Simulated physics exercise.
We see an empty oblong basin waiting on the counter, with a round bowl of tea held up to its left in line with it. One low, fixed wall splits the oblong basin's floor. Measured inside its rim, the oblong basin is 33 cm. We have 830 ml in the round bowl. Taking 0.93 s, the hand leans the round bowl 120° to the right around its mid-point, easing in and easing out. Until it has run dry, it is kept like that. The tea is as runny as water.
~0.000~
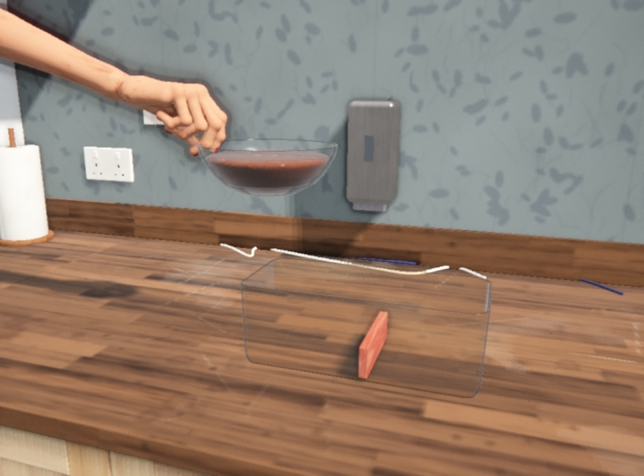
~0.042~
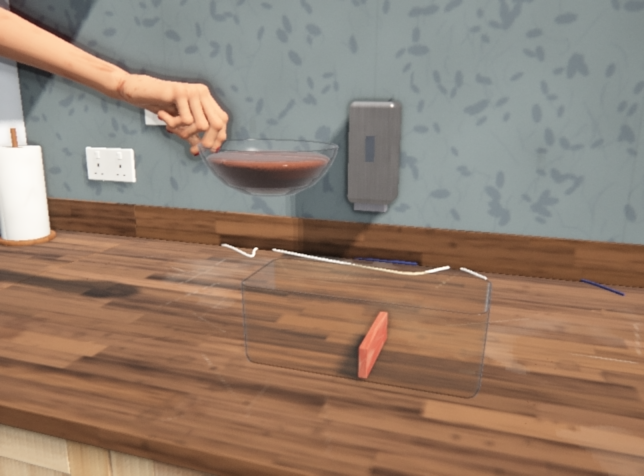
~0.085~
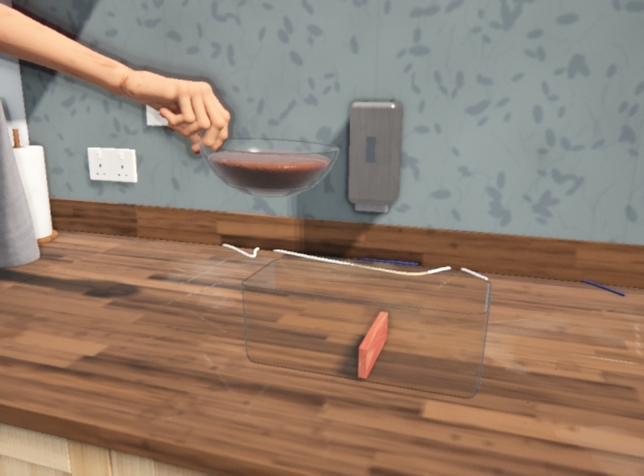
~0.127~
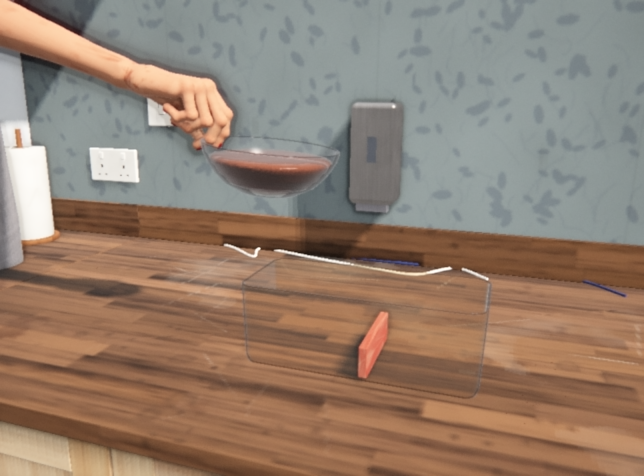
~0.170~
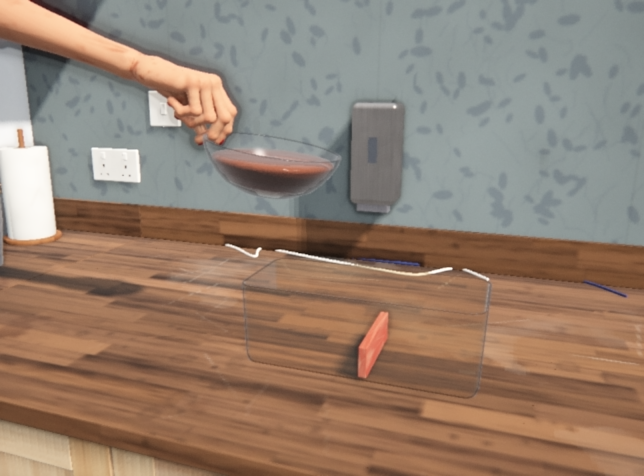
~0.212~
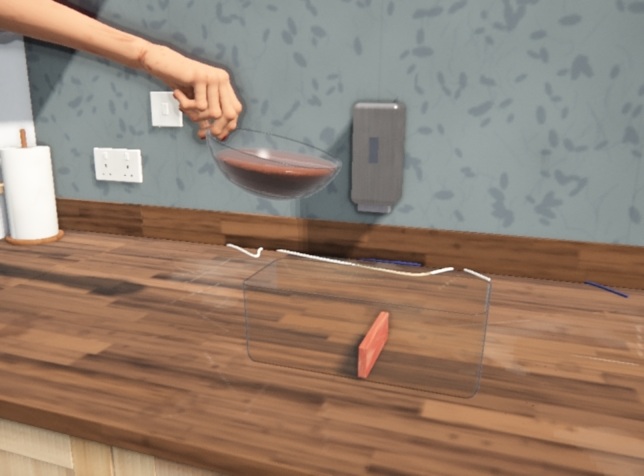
A hand holding a clear round bowl of reddish-brown tea above a wooden counter, slowly tilting it right beside an empty clear basin.
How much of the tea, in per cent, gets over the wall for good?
38 %.
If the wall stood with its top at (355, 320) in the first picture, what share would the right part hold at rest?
Roughly 65 %.
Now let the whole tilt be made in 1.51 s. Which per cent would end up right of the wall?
Then you'd be looking at around 50 in a hundred.
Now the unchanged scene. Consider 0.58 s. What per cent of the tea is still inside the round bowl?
Some 10 % of it is still there.
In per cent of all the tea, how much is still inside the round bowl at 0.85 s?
I reckon near 0 per cent still sits there.
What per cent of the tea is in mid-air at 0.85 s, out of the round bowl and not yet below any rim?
Some 8 per cent.
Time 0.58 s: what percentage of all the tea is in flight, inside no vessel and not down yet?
48 per cent.
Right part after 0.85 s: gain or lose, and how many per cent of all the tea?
The right part's share grows by around 2 per cent.
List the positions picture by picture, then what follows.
In the first picture, tilt 0°; pouring edge (334, 149); surface from (214, 153) to (330, 159); the oblong basin's rim runs from (258, 271) to (490, 297); the wall's top is at (374, 330).
In the second picture, tilt 1°; pouring edge (334, 150); surface from (215, 154) to (330, 160).
In the third picture, tilt 2°; pouring edge (335, 153); surface from (216, 153) to (331, 162).
In the fourth picture, tilt 5°; pouring edge (336, 157); surface from (218, 152) to (331, 164).
In the fifth picture, tilt 10°; pouring edge (337, 162); surface from (220, 151) to (333, 166).
In the sixth picture, tilt 15°; pouring edge (338, 169); surface from (224, 150) to (336, 168).
By 0.58 s the tilt is 82° and 10 per cent is still to pour, 15 is left of the wall and 27 right of it.
By 0.85 s the tilt is 118° and 0 per cent is still to pour, 52 is left of the wall and 36 right of it.
By 1.13 s the tilt is 120° and 0 per cent is still to pour, 56 is left of the wall and 38 right of it.
By 1.43 s the tilt is 120° and 0 per cent is still to pour, 56 is left of the wall and 38 right of it.
At rest 56 per cent lies left of the wall, 38 right of it and 6 outside.
